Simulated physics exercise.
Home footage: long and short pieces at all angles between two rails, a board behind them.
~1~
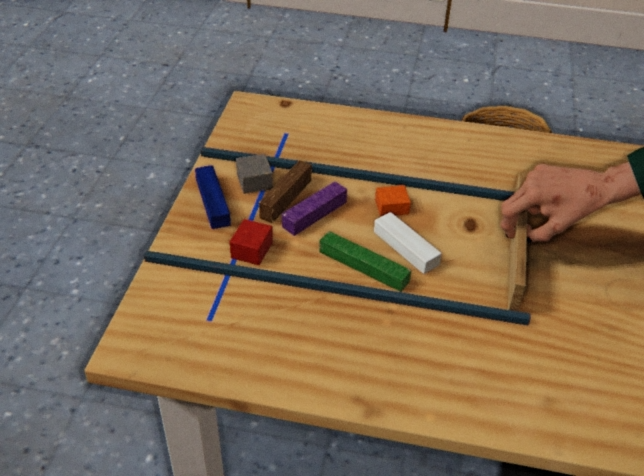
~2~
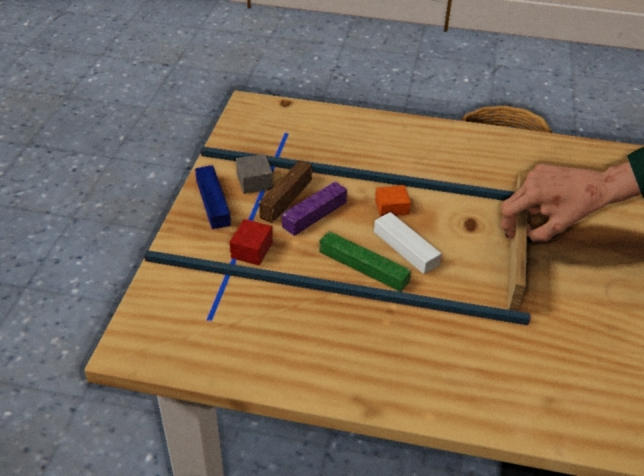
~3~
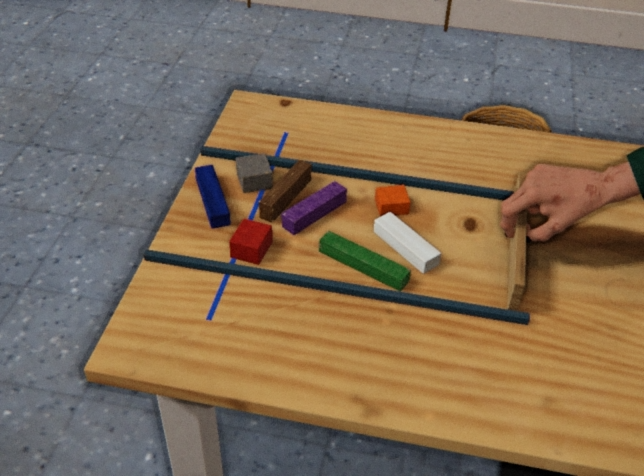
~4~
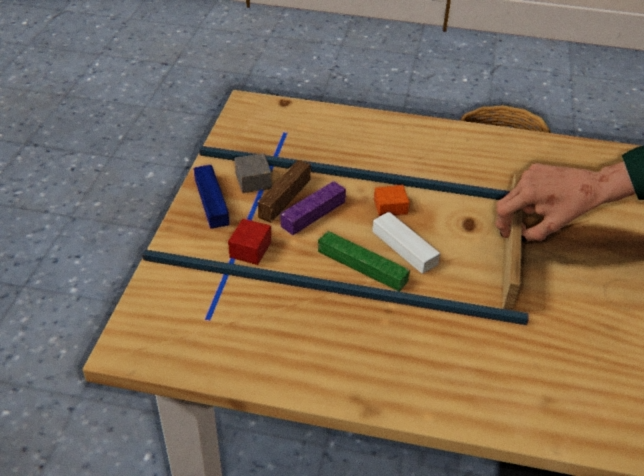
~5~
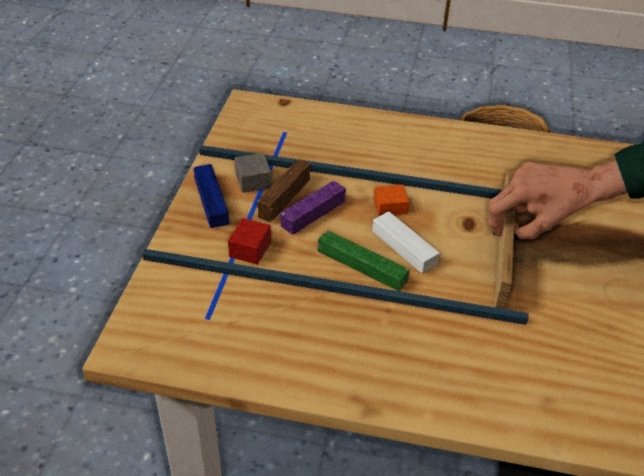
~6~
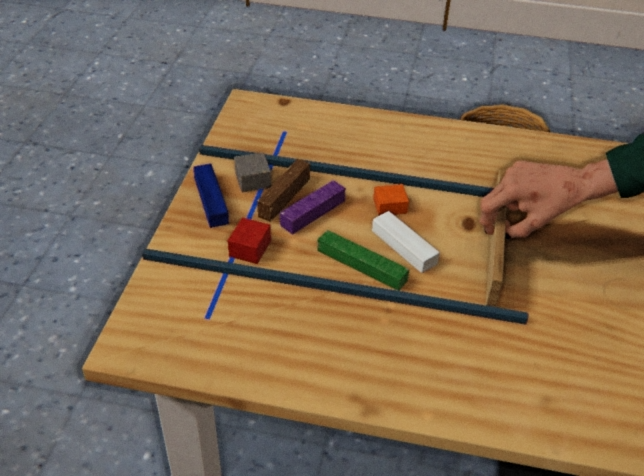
On a wooden table, a hand slides a board slightly left behind scattered coloured blocks.
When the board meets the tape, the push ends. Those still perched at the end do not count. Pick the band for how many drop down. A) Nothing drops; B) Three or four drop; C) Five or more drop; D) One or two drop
D, one or two drop.
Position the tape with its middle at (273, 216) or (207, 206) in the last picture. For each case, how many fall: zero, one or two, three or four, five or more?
For the first tape the count would be none, for the second at least five.
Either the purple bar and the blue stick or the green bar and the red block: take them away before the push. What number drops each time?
0 in the first case and 0 in the second.
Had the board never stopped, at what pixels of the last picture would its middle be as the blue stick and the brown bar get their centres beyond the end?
The middle is at (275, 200) when it's the blue stick, and at (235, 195) when it's the brown bar.
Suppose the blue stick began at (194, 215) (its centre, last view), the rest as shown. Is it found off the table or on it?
Here the blue stick departs.
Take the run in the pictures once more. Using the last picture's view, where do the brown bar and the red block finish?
(199, 171) and (183, 235), approximately.
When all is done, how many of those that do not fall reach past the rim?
2 in all.
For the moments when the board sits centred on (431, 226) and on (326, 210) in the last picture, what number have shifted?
Tally: 1; 7.
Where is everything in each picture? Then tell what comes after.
In the first picture, blue stick (212, 196); grey block (254, 174); red block (252, 242); board (518, 240); tape (253, 215).
In the second picture, grey block (254, 174); brown bar (286, 191).
In the third picture, red block (251, 242); green bar (364, 260).
In the fourth picture, blue stick (211, 196); orange block (391, 201).
In the fifth picture, grey block (253, 173); white stick (405, 242).
In the sixth picture, blue stick (211, 195); grey block (253, 172); red block (250, 241); board (497, 236); tape (251, 213).
Early on, none off yet; blue stick at rest near (211, 195); grey block at rest near (253, 172); red block at rest near (250, 241).
A while later, none off yet; blue stick at rest near (211, 195); grey block travelled a little near (243, 168); red block moving near (240, 242).
Finally, the number that fall off is one or two; lost, grey block and blue stick.
